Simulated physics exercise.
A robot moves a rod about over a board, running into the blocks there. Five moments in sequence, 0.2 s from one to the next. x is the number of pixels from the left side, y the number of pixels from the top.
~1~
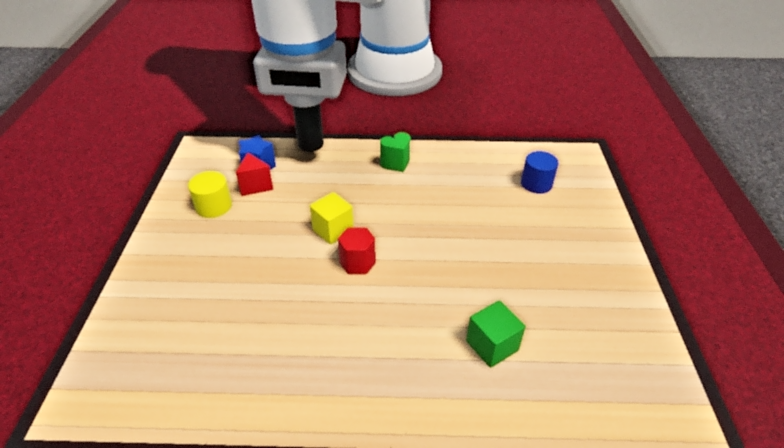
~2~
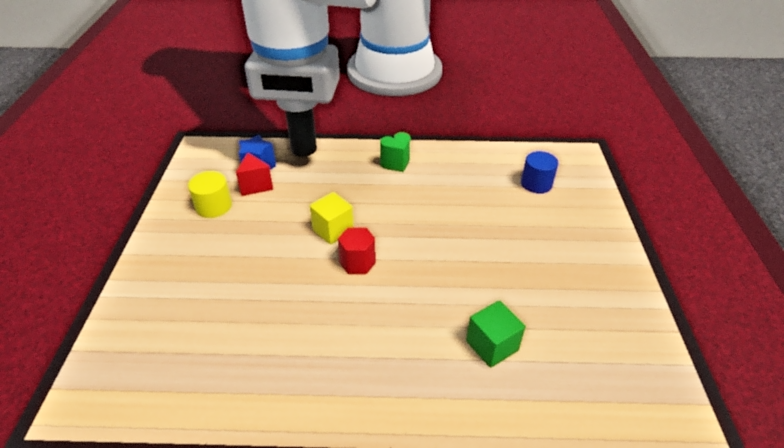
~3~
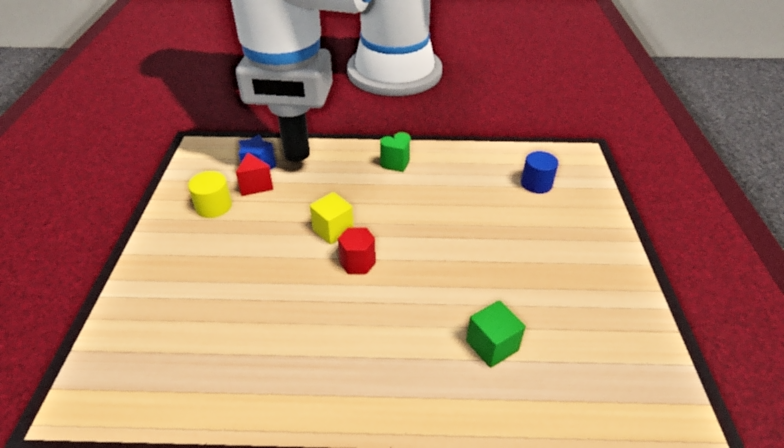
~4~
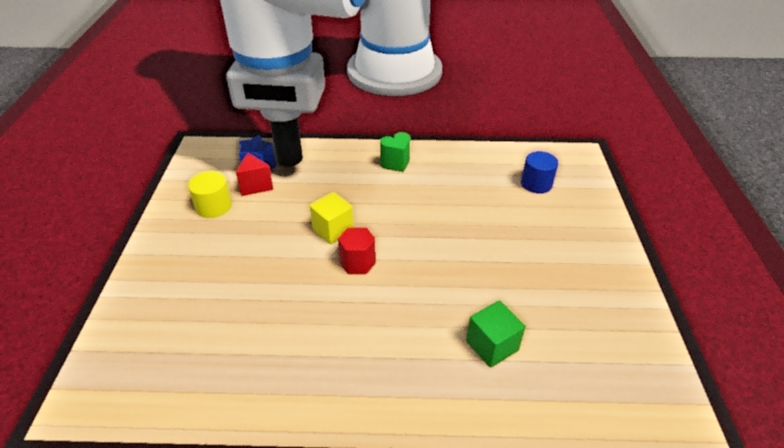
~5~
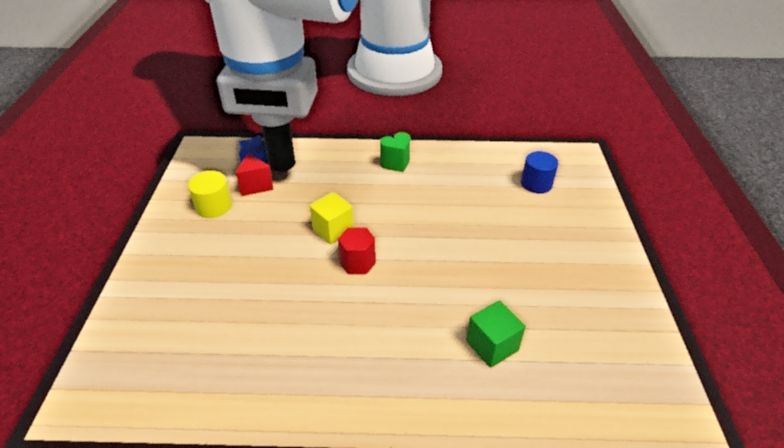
A robot arm holding a black rod starts near the far edge of a wooden board, just right of a blue block and a red one. The rod slides slowly left and slightly nearer the viewer, closing in beside those two blocks, while all the coloured blocks stay still.
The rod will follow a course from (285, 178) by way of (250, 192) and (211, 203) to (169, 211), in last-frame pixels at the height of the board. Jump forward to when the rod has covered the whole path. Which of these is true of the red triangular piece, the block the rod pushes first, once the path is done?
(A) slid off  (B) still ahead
I'll go with A - slid off.
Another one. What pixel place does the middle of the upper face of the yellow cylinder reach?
In the picture, that point is around (135, 206).
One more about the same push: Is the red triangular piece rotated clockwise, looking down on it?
Yes, that is how it ends up.
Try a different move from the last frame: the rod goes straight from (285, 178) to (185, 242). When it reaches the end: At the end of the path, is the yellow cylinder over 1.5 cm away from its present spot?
Yes, that is how it ends up.
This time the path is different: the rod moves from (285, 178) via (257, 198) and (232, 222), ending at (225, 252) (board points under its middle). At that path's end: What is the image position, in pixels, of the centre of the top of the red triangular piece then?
Near (226, 170).
On the path given first. One third of the way, rod (245, 179); yellow cylinder (199, 185); red triangular piece (218, 168), turned 55° clockwise; blue star block (251, 145), turned 15° clockwise.
Two thirds of the way, rod (205, 190); yellow cylinder (170, 193); red triangular piece (190, 167), turned 80° clockwise; blue star block (251, 145), turned 15° clockwise.
At the end, rod (164, 197); yellow cylinder (135, 206); red triangular piece (177, 169), turned 135° clockwise; blue star block (251, 145), turned 15° clockwise.
